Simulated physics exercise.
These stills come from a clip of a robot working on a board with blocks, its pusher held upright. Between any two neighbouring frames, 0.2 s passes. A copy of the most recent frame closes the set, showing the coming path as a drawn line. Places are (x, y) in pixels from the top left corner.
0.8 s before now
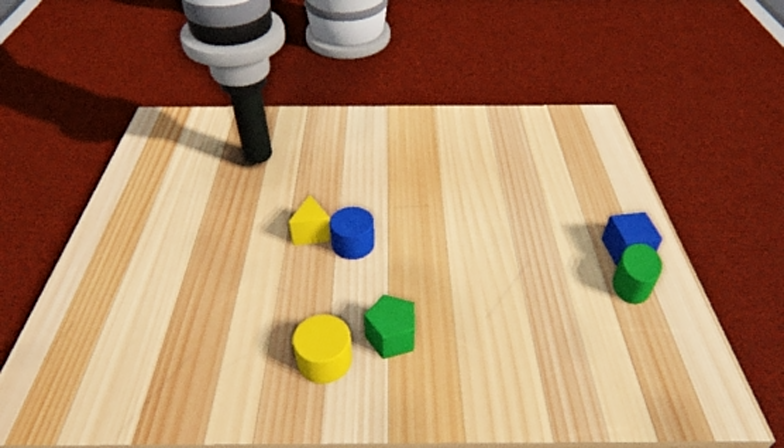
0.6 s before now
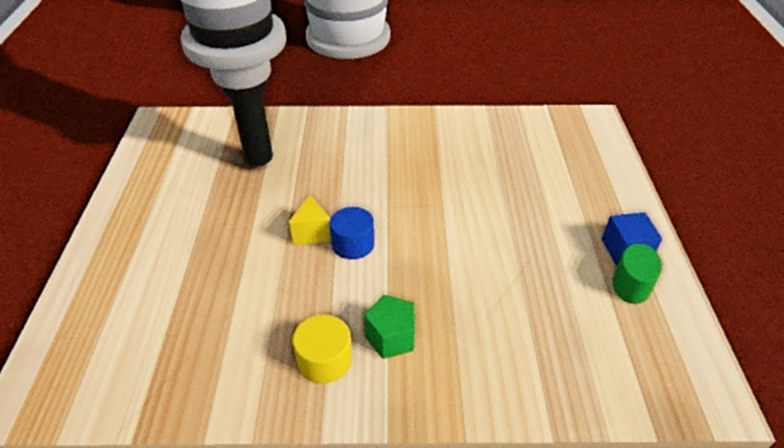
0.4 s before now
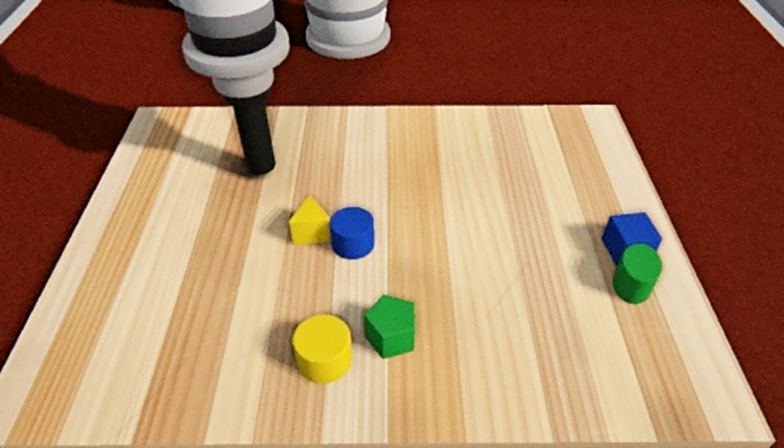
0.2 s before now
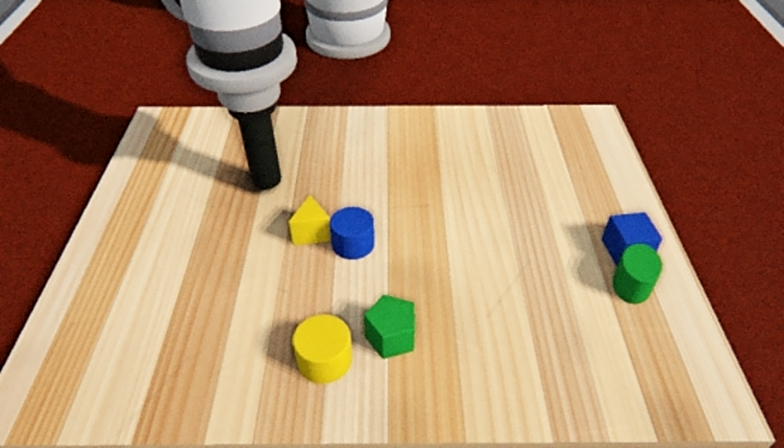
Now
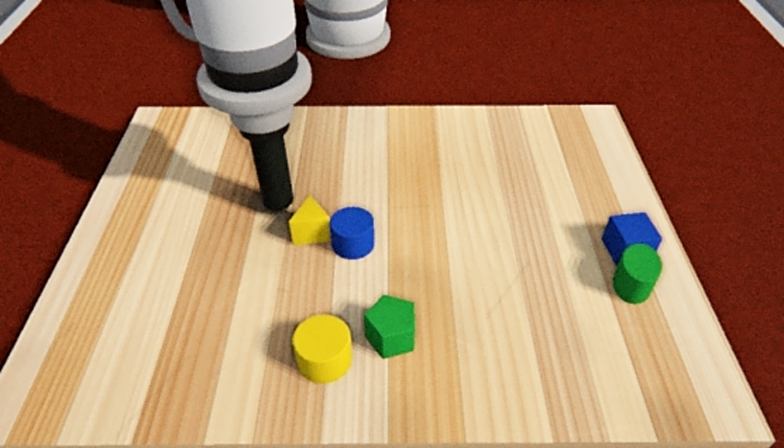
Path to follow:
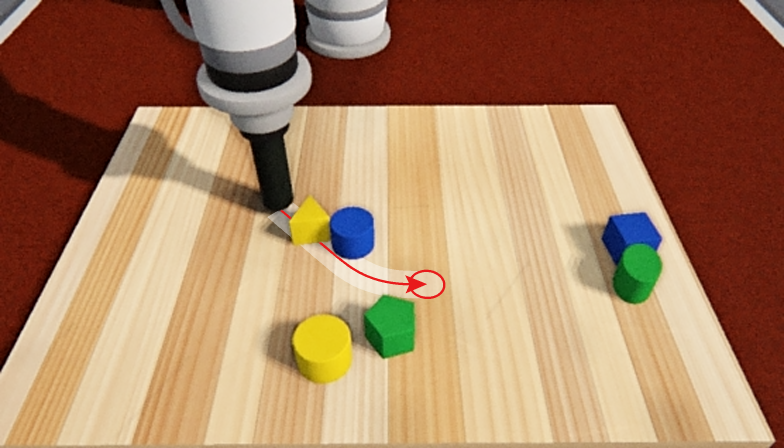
On a striped wooden board, a robot arm's black pusher moving slightly nearer the yellow triangular block while all the blocks stay still.
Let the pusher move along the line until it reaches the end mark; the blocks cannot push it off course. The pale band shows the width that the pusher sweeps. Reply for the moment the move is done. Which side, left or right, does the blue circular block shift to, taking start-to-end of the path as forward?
Heads left.
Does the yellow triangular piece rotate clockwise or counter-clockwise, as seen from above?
From above, it turns clockwise.
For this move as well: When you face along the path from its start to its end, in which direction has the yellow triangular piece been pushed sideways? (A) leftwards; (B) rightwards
Letter B.
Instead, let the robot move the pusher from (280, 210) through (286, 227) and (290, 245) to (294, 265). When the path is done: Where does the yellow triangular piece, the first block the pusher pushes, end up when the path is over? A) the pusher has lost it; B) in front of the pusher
Correct choice: A.
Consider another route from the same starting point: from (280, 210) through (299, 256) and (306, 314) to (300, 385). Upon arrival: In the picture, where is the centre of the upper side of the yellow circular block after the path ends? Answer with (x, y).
It ends at (342, 380).
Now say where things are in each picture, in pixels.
Pusher's lower end at (259, 156); yellow triangular piece at (309, 211); yellow circular block at (321, 337); blue circular block at (352, 221); green pentagon at (392, 315), in the first picture.
Pusher at (259, 159); blocks still, in the second picture.
Pusher at (262, 167); blocks still, in the third picture.
Pusher at (267, 181); blocks still, in the fourth picture.
Pusher at (279, 202); yellow triangular piece at (309, 211); yellow circular block at (321, 337); blue circular block at (352, 221); green pentagon at (392, 315), in the fifth picture.
Drawn move, from (280, 210) via (318, 241) and (362, 274), ending at (427, 284).
The first path, step by step. One third of the way, pusher at (318, 234); yellow triangular piece at (331, 236), turned 25° clockwise; blue circular block at (366, 227).
Two thirds of the way, pusher at (364, 267); yellow triangular piece at (373, 274), turned 35° clockwise; blue circular block at (395, 233).
At the end, pusher at (427, 277); yellow triangular piece at (388, 284), turned 80° clockwise; yellow circular block still; blue circular block at (404, 231); green pentagon at (394, 325).
